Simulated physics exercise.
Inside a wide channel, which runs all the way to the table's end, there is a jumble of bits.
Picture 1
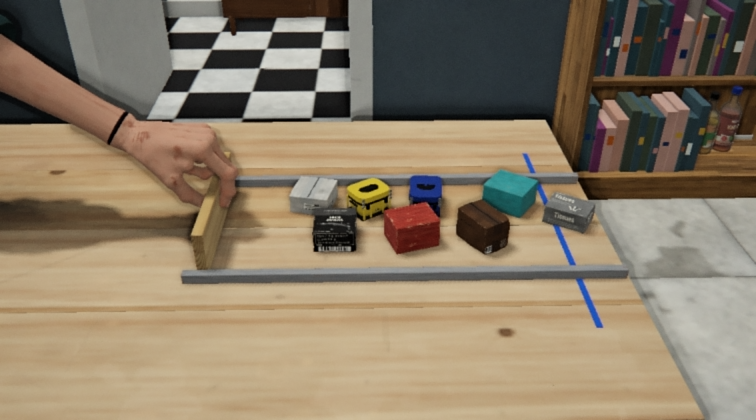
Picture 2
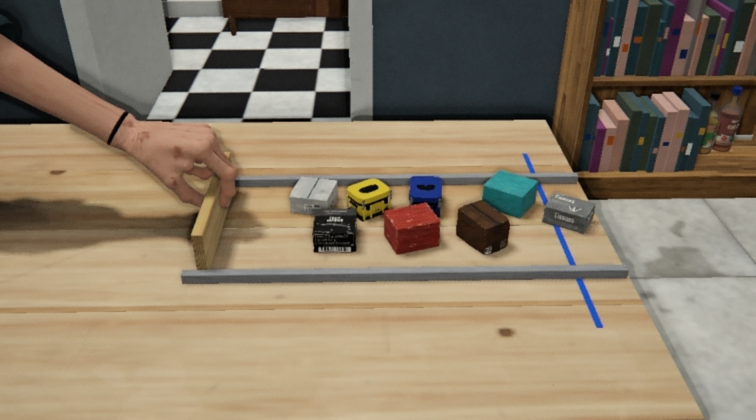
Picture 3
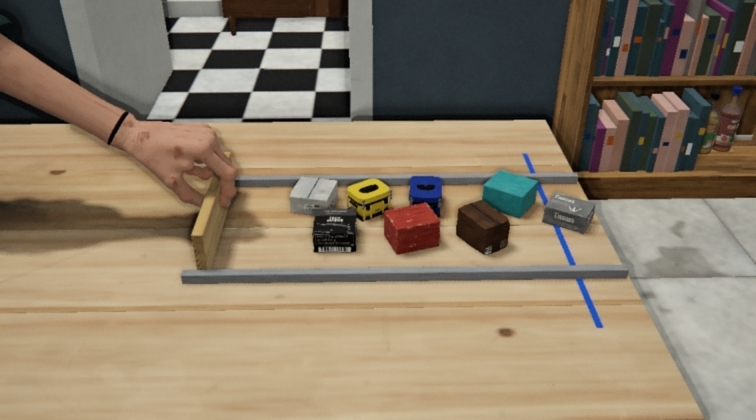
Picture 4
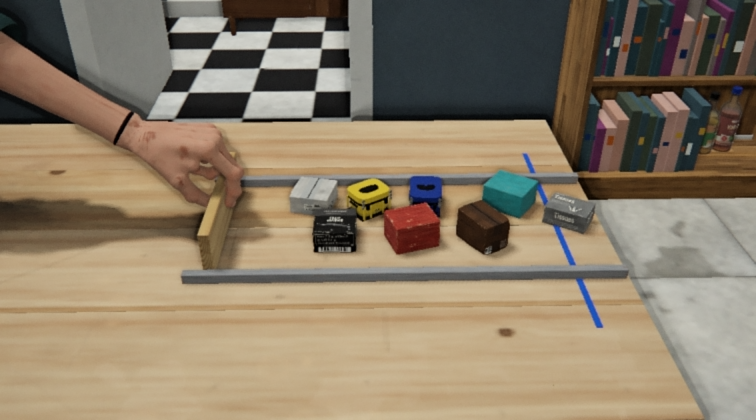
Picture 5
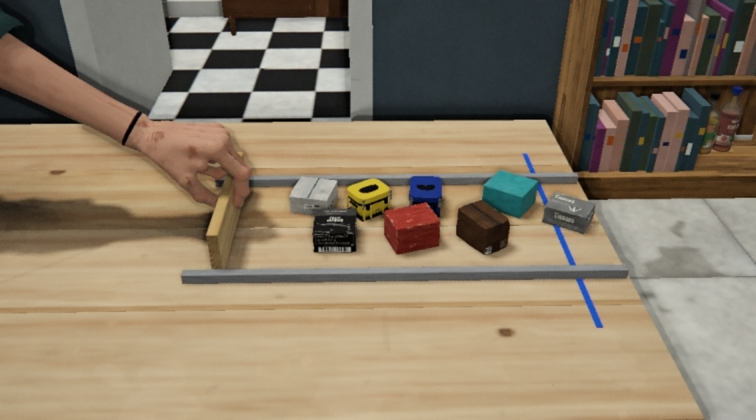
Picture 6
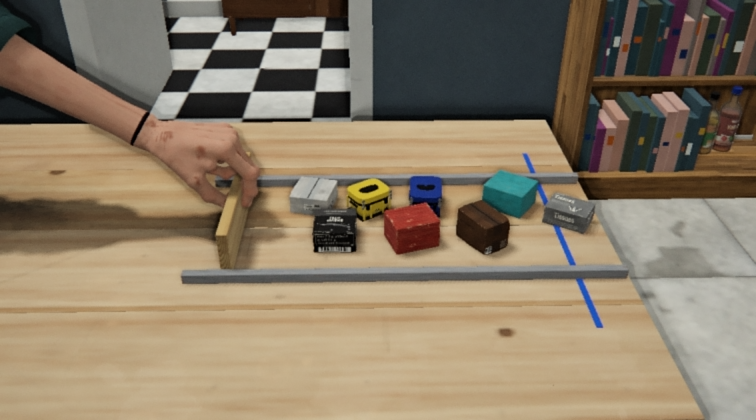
A hand slides a wooden board slightly right between two rails, behind several small boxes.
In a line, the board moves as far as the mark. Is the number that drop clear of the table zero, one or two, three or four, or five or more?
It is five or more.
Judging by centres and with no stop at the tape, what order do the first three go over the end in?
First the grey box, then the turquoise block, then the brown box.
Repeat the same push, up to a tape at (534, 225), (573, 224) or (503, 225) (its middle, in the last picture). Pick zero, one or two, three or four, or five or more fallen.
Tape by tape, the falls would be: Three or four, then five or more, then three to four.
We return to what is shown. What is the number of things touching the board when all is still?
At rest, 2 are in contact.
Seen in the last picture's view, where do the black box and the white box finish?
One is at about (583, 227), the other at about (562, 186).
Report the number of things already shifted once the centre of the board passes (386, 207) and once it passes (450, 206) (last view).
I get 7 at the one place and 8 at the other.
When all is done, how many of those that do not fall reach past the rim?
0 in all.
Early on, none off yet; grey box at rest near (569, 213); turquoise block at rest near (510, 194); brown box moving near (487, 228).
Finally, the number that fall off is five or more; lost, yellow case, red block, blue case, brown box, turquoise block and grey box.
